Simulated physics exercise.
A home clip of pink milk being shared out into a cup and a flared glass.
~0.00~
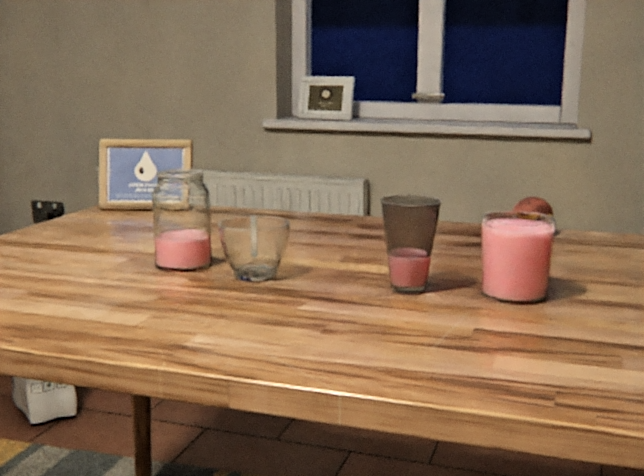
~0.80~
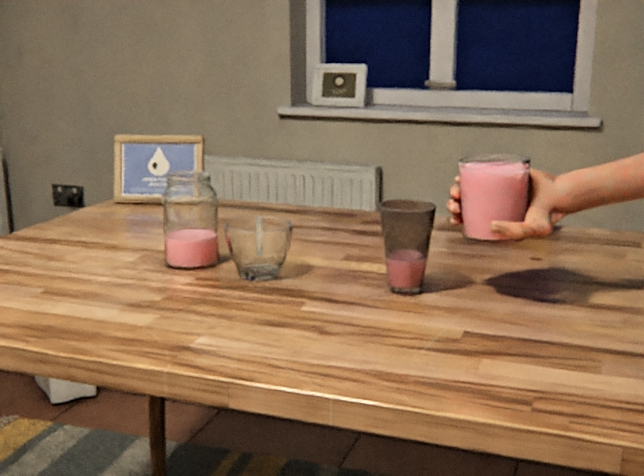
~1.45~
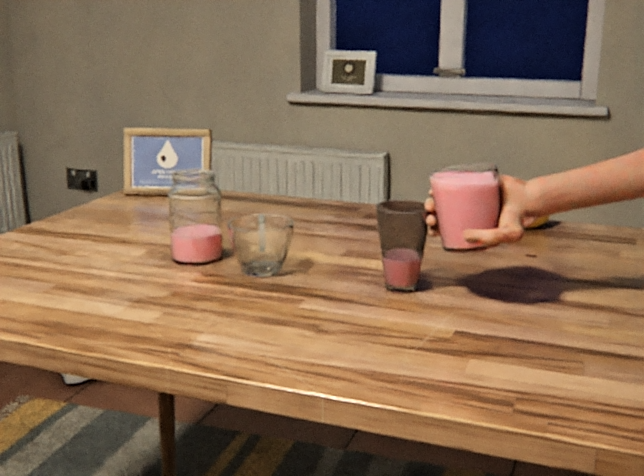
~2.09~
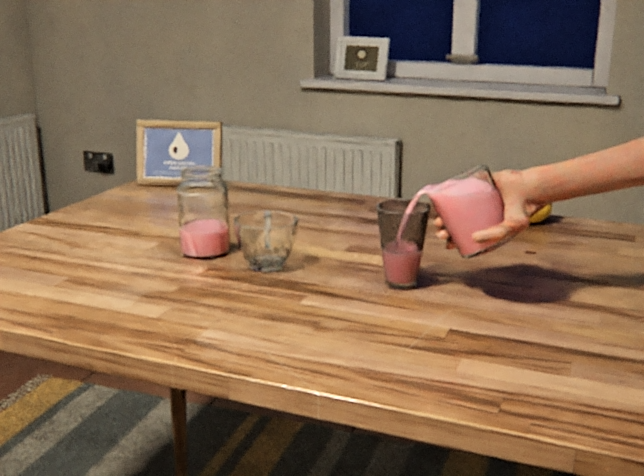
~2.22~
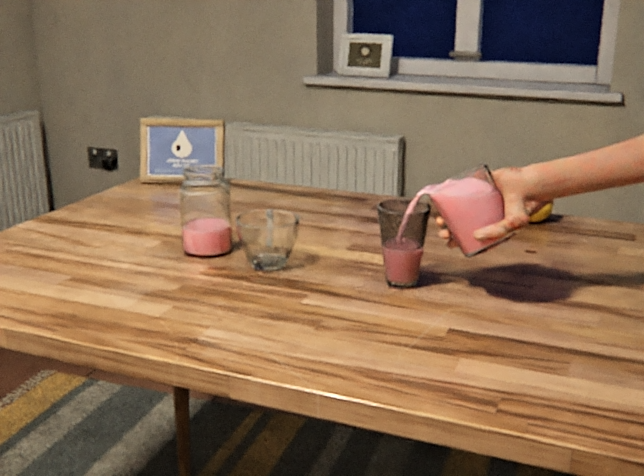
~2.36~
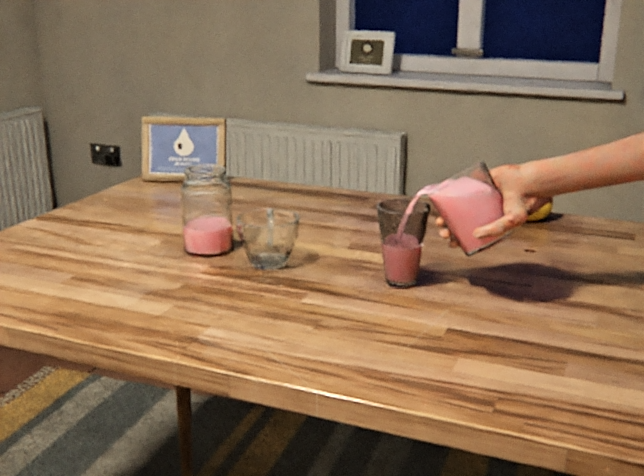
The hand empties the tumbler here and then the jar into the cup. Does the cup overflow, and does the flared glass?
Left, the cup holds everything; right, the flared glass spills over the rim.
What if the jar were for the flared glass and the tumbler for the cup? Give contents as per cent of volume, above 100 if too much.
Near 80 and 120 in a hundred.
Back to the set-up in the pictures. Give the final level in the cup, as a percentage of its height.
Some 60 per cent.
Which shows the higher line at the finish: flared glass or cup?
In the right one.
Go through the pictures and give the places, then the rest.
Before the pour; tumbler (516, 254) nearly full; jar (182, 217) about a quarter full; flared glass (410, 241) about a third full; cup (255, 247) empty, in the first frame.
The tumbler is on its way; tumbler nearly full, surface at (494, 167); flared glass about a third full, surface at (406, 257), in the second frame.
The pink milk nears the lip; tumbler (468, 205) nearly full; flared glass (403, 244) about a third full, in the third frame.
Pouring; tumbler (472, 210) tipped 30° with nearly all of its load; flared glass about half full, surface at (402, 249), in the fourth frame.
Pouring; tumbler (473, 209) tipped 30° with nearly all of its load; cup (268, 239) empty, in the fifth frame.
Pouring; tumbler (472, 208) tipped 35° with nearly all of its load; jar about a quarter full, surface at (208, 224); flared glass about half full, surface at (402, 242); cup (269, 238) empty, in the sixth frame.
After 4.9 s, the flared glass is full to the brim.
After 8.6 s, the flared glass is full to the brim and overflowed.
After 14.9 s, the cup is about two thirds full; the flared glass is full to the brim and overflowed.
